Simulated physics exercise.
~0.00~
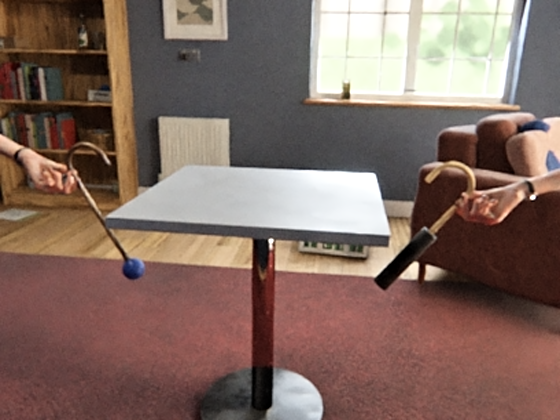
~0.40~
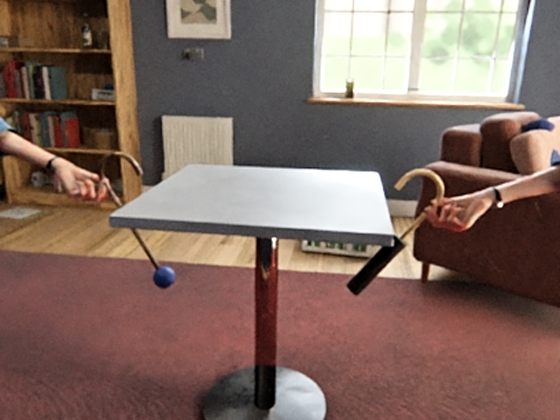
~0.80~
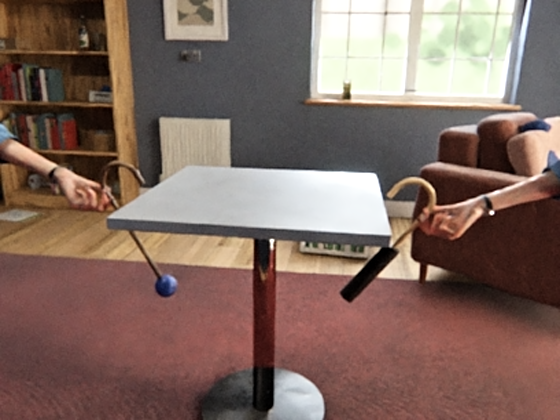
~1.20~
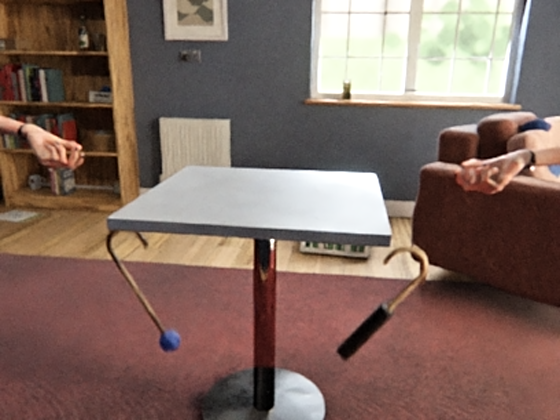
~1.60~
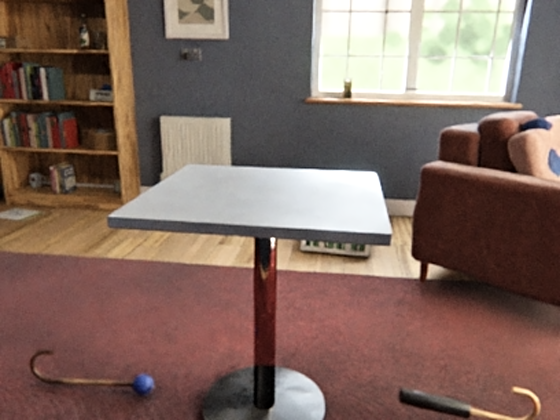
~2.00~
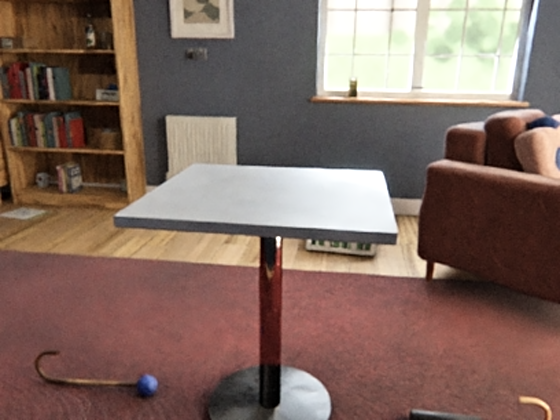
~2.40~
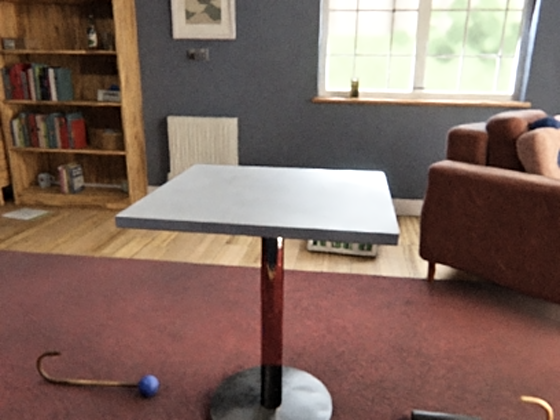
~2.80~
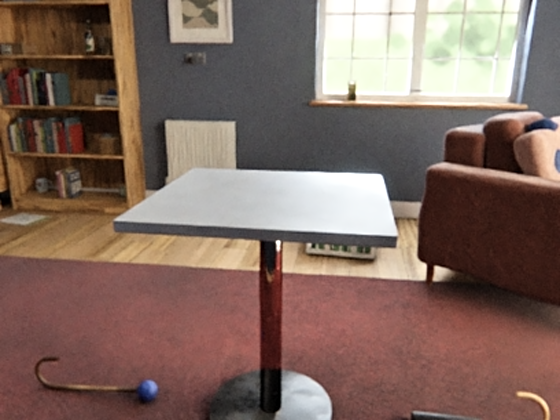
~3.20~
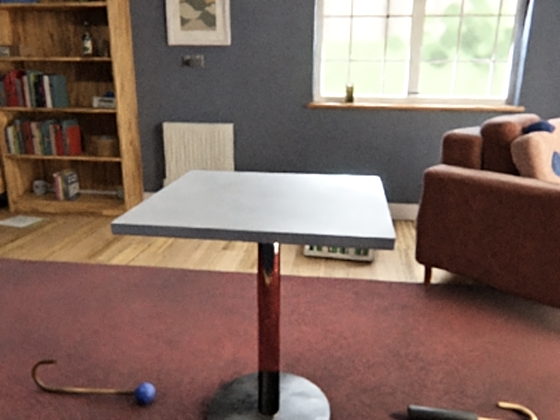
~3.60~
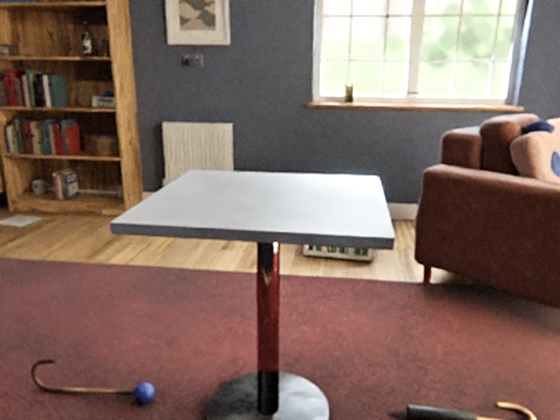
The clip shows two hands holding a hooked blue ladle and a hooked black umbrella at the left and right edges of a table. The hands let go and draw back, and both objects slip off, fall and end up lying on the floor.
